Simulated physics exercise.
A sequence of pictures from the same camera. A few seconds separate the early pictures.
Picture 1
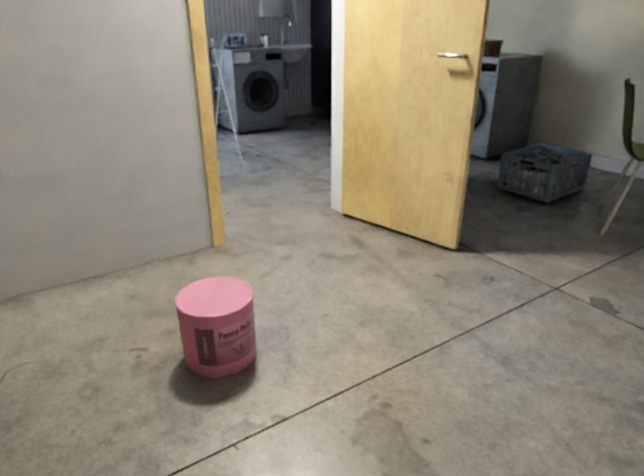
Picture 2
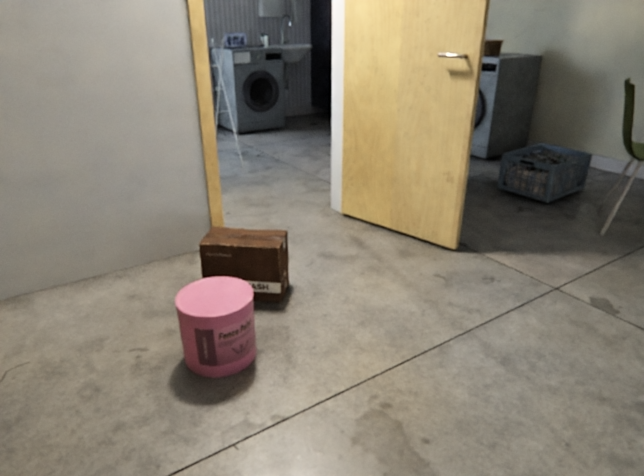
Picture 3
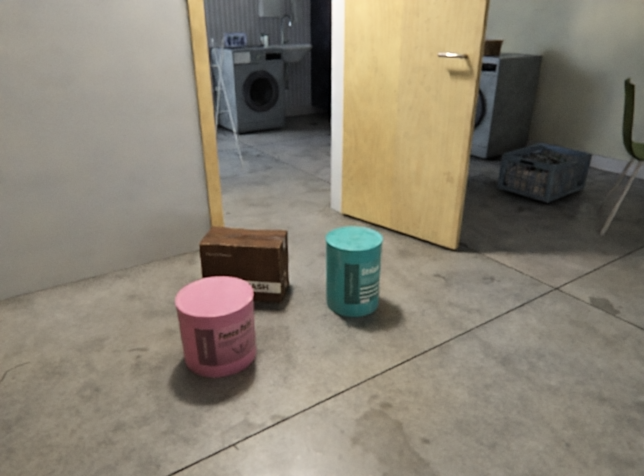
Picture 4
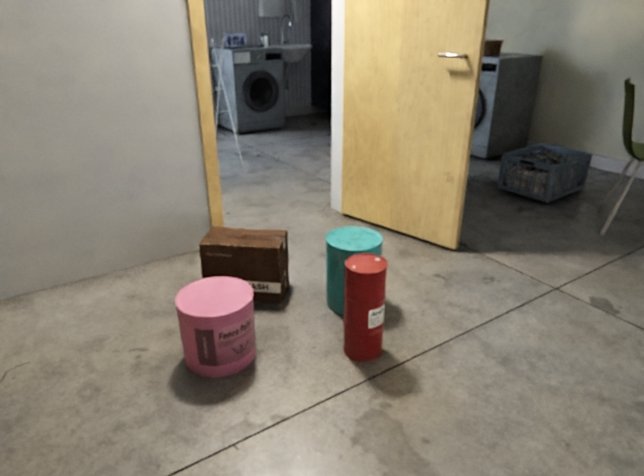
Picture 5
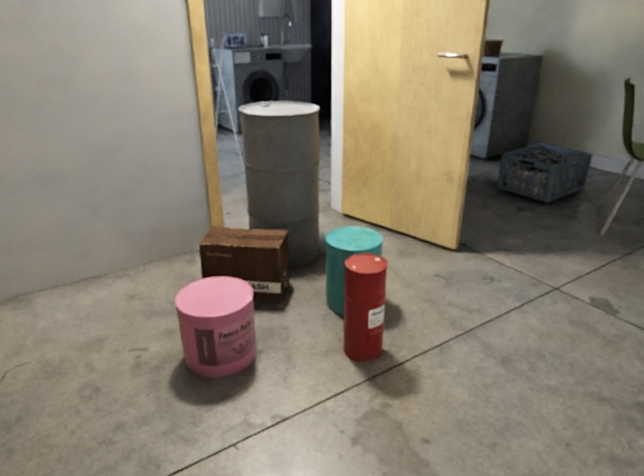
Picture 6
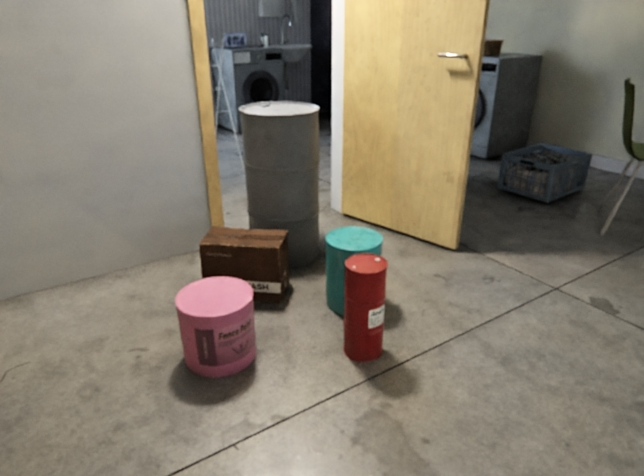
A wooden door stood wide open and still as a brown box appeared behind a pink pail, followed one by one by a teal tub, a red canister and a tall grey drum.
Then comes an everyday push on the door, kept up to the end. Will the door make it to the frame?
What happens is the door falls short of the frame.
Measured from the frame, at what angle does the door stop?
Roughly 45 degrees open.
Then, 0.40 s on from there, open by 94°.
Then, 0.70 s on from there, open by 73°.
Then, 0.80 s on from there, open by 65°.
Then, 1.00 s on from there, open by 47°.
In the end, open by 43°; all 5 unmoved. At the end, from the last picture's camera, grey drum near (281, 184).
